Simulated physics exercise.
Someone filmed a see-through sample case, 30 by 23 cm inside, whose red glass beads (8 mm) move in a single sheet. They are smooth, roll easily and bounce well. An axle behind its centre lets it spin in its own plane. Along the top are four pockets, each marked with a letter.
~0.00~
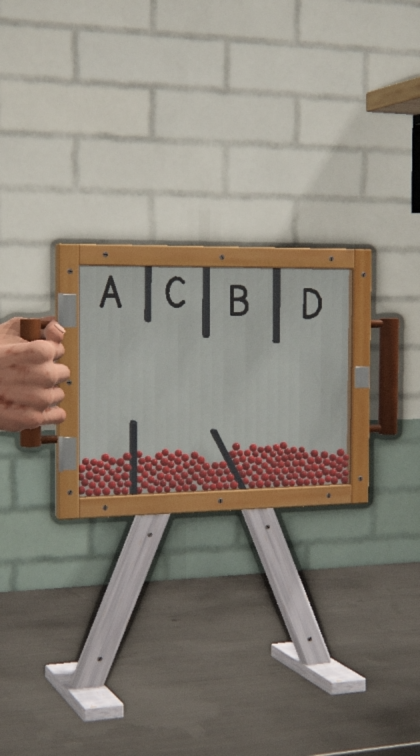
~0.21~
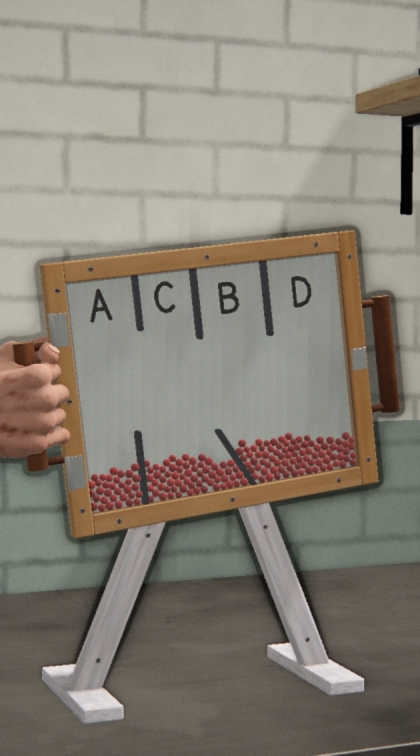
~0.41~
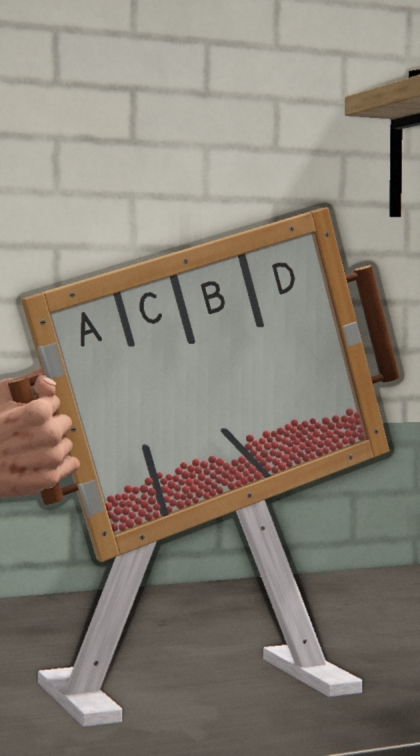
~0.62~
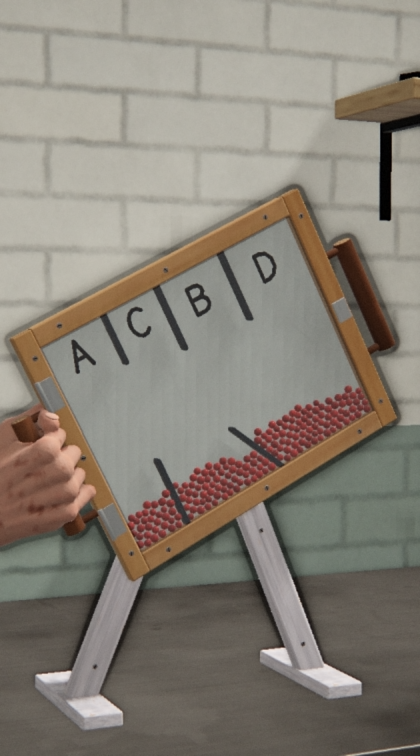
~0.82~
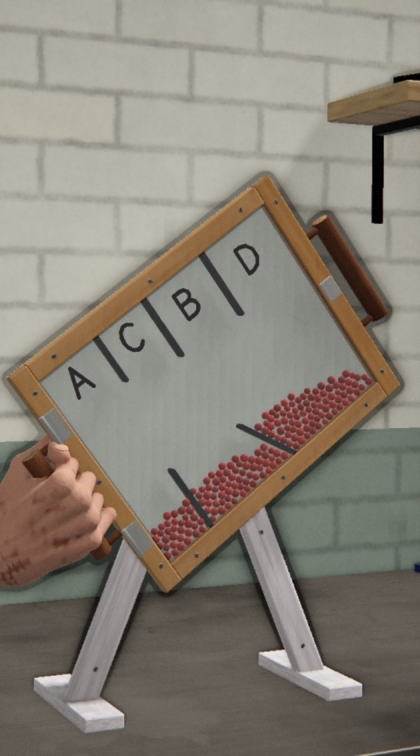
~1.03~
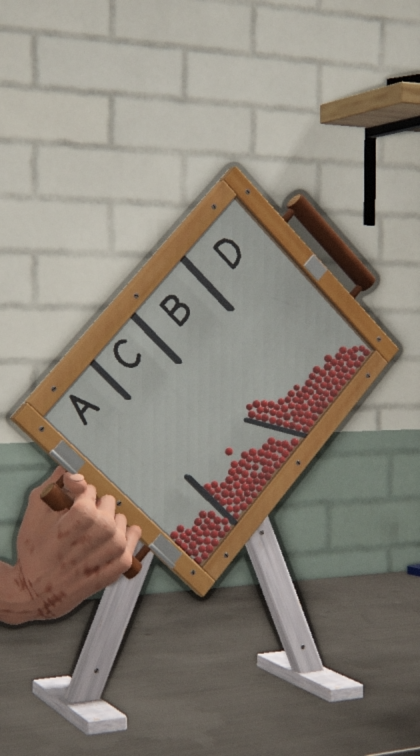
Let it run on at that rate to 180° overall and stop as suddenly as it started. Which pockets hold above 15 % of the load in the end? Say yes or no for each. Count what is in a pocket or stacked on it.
A yes, B no, C yes, D no.
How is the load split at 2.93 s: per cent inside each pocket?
Pocket A: 30; pocket B: 0; pocket C: 0; pocket D: 0.
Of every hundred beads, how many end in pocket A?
About 60 per cent.
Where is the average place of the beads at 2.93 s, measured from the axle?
Some 8 cm right and 10 cm below.
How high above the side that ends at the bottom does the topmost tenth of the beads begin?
Roughly 8 cm.
By 1.98 s it has turned 94°, the beads' middle is 4 cm right of and 10 cm below the axle; inside pockets, A 10 %.
By 2.93 s it has turned 140°, the beads' middle is 8 cm right of and 10 cm below the axle; inside pockets, A 30 %.
By 3.81 s it has turned 180°, the beads' middle is 9 cm right of and 7 cm below the axle; inside pockets, A 30 %, C 25 %.
All still by 4.5 s, A 60 %, B 0 %, C 40 %, D 0 %.
